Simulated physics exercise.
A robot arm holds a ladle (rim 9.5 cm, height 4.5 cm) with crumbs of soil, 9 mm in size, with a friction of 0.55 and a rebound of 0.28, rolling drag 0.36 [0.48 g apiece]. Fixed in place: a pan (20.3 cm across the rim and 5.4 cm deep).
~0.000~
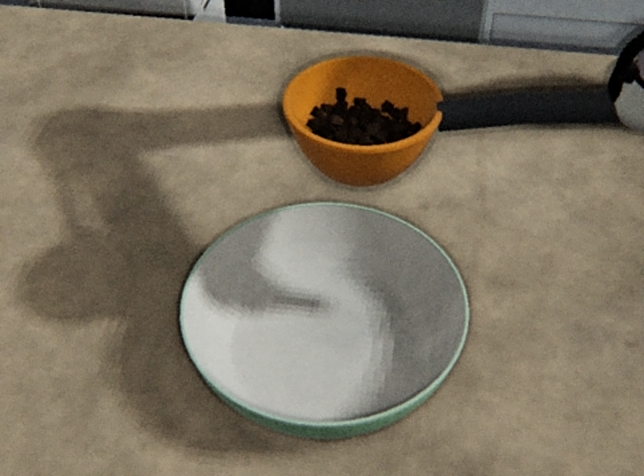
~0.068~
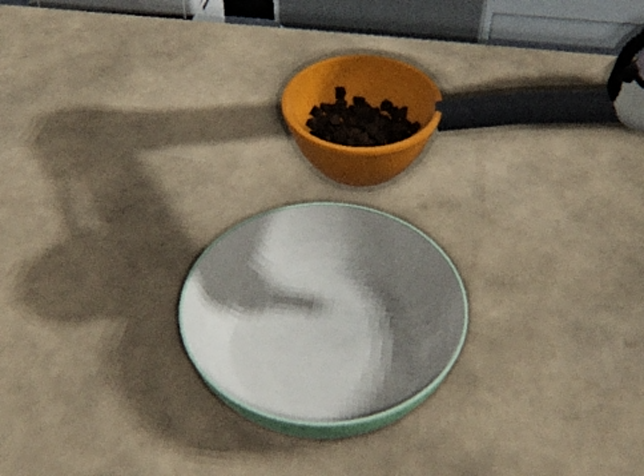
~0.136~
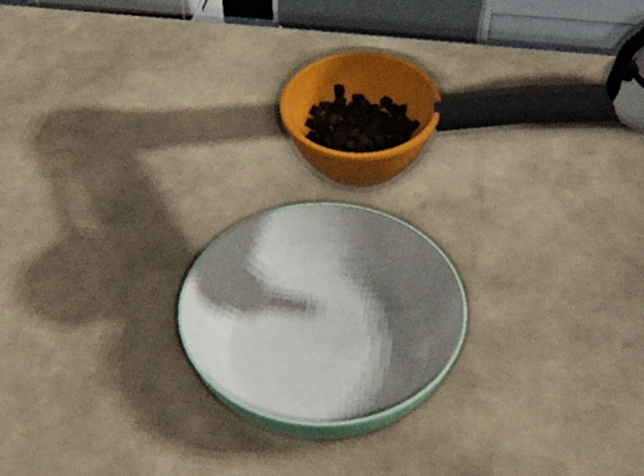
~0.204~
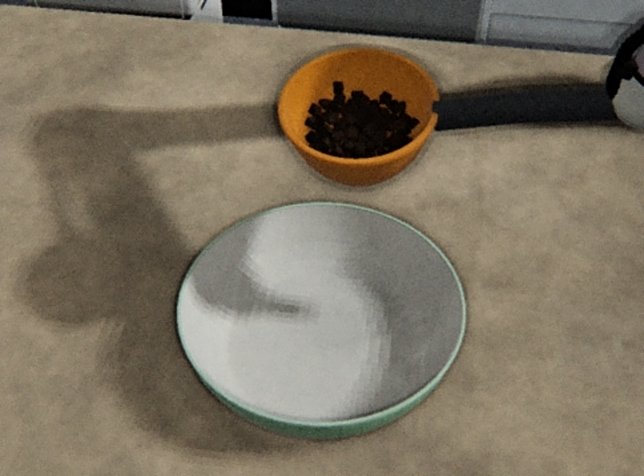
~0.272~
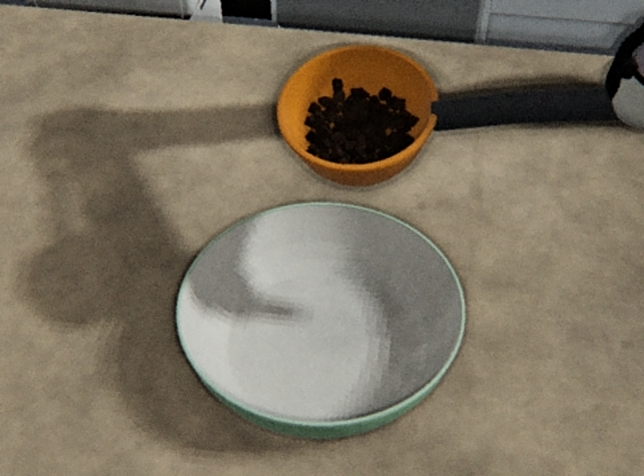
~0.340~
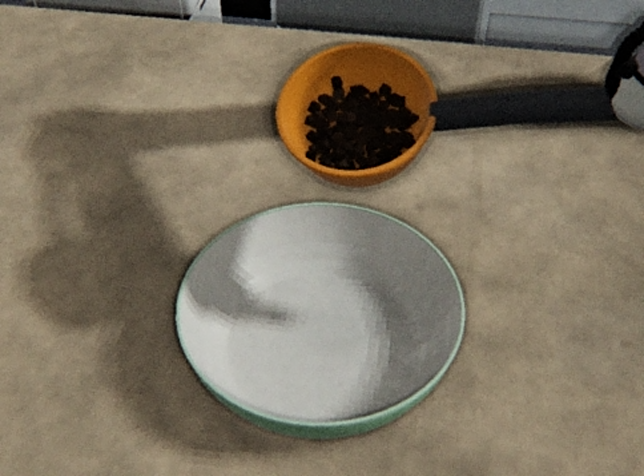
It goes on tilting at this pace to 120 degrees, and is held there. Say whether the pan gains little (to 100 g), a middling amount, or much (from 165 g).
Load: Low.
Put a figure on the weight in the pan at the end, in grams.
Roughly 50 g.
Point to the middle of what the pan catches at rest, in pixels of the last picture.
Near (334, 343).
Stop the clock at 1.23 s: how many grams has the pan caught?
Some 0 g.
After 0.82 s, tilt 54 degrees; 0 g in the pan, ladle holds 100 %.
After 1.23 s, tilt 83 degrees; 1 g in the pan, ladle holds 100 %.
After 1.60 s, tilt 110 degrees; 25 g in the pan, ladle holds 30 %.
Then, at 1.95 s, tilt 120 degrees; 53 g in the pan, ladle holds 0 %.
At rest (2.2 s), 53 g in the pan, ladle holds 0 %.
